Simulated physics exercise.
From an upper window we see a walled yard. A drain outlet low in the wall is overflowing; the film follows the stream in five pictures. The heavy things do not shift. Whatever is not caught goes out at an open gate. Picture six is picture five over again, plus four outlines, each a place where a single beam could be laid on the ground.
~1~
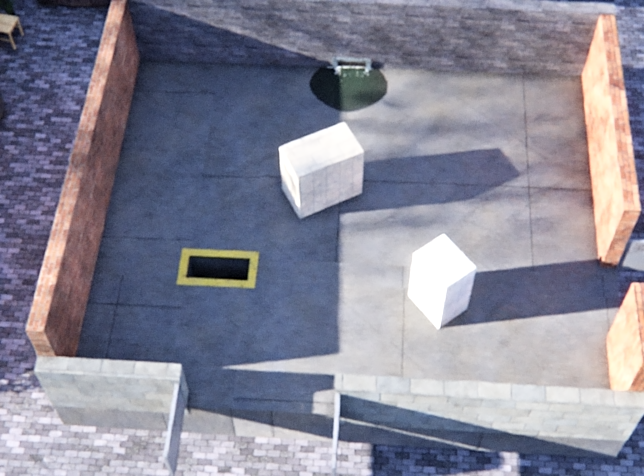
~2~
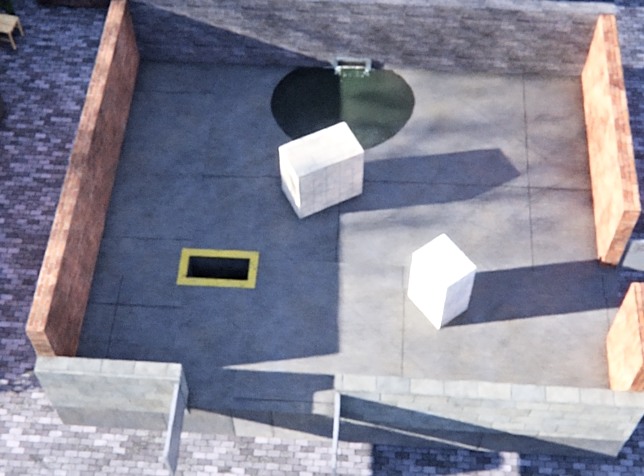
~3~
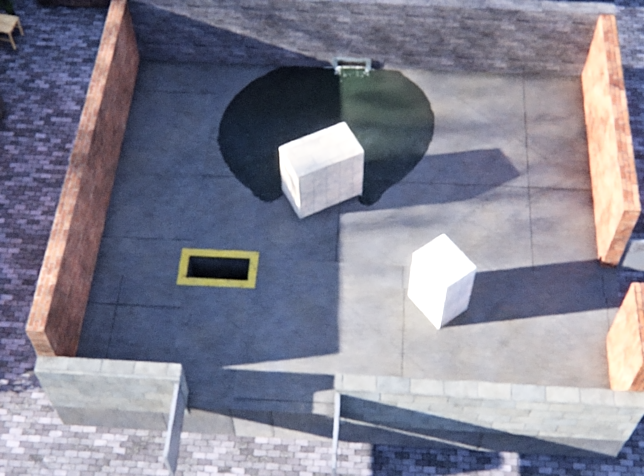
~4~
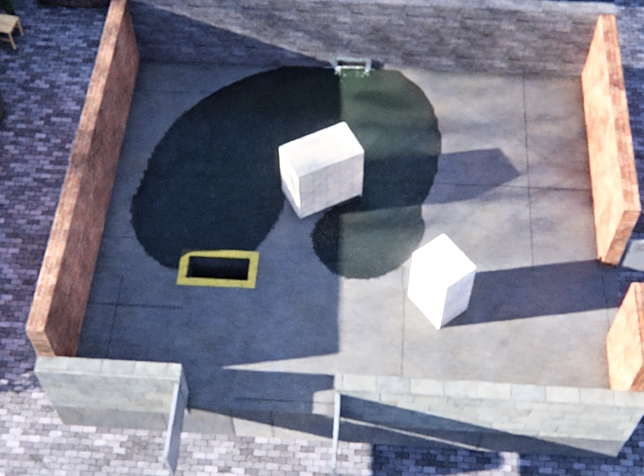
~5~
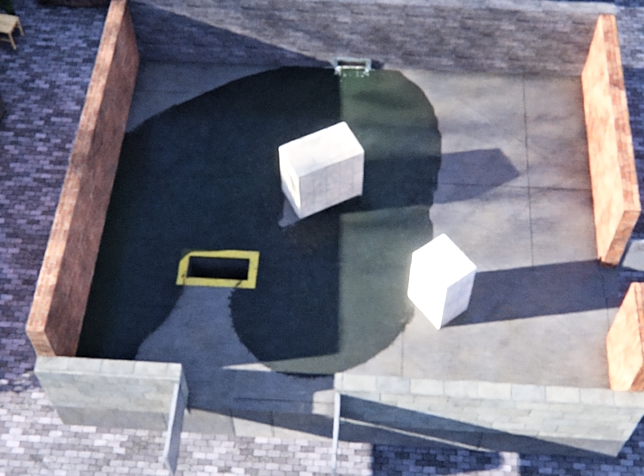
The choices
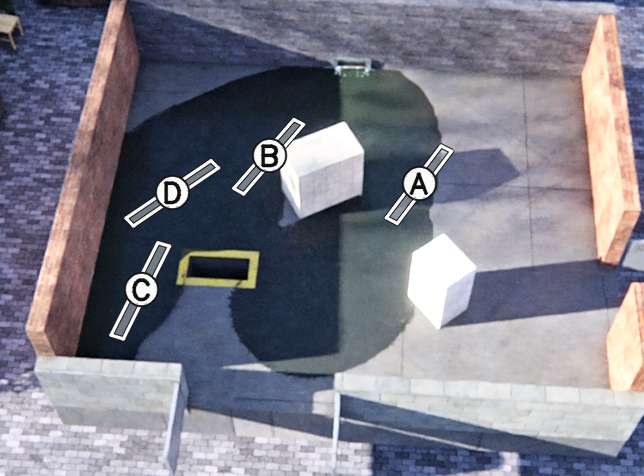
In a walled yard with two pale blocks, dark water spread from an outfall at the back wall, flowed around the nearer block, then surrounded much of the yellow-edged drain and reached the front wall.
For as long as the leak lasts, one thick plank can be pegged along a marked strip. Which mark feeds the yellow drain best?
The best position is B.
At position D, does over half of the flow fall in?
No.
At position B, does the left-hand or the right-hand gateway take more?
The left gate.
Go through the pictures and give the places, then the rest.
In the first frame, outfall at (352, 63); yellow drain at (218, 268); open gate at (262, 395); open gate at (603, 302); 2 % of the ground under water, visible out to (360, 104); yellow drain still dry.
In the second frame, 7 % of the ground under water, visible out to (294, 132); yellow drain still dry.
In the third frame, 15 % of the ground under water, visible out to (258, 186); yellow drain still dry.
In the fourth frame, 28 % of the ground under water, visible out to (144, 238); yellow drain still dry.
In the fifth frame, 45 % of the ground under water, visible out to (85, 335); yellow drain taking water.
In white, A from (391, 220) to (446, 148); B from (238, 191) to (298, 121); C from (117, 337) to (163, 244); D from (129, 222) to (214, 164).
For position A, about 27 % of the stream goes into the yellow drain, about 73 % out by the gates.
For position B, about 34 % of the stream goes into the yellow drain, about 65 % out by the gates.
For position C, about 22 % of the stream goes into the yellow drain, about 77 % out by the gates.
For position D, about 25 % of the stream goes into the yellow drain, about 74 % out by the gates.
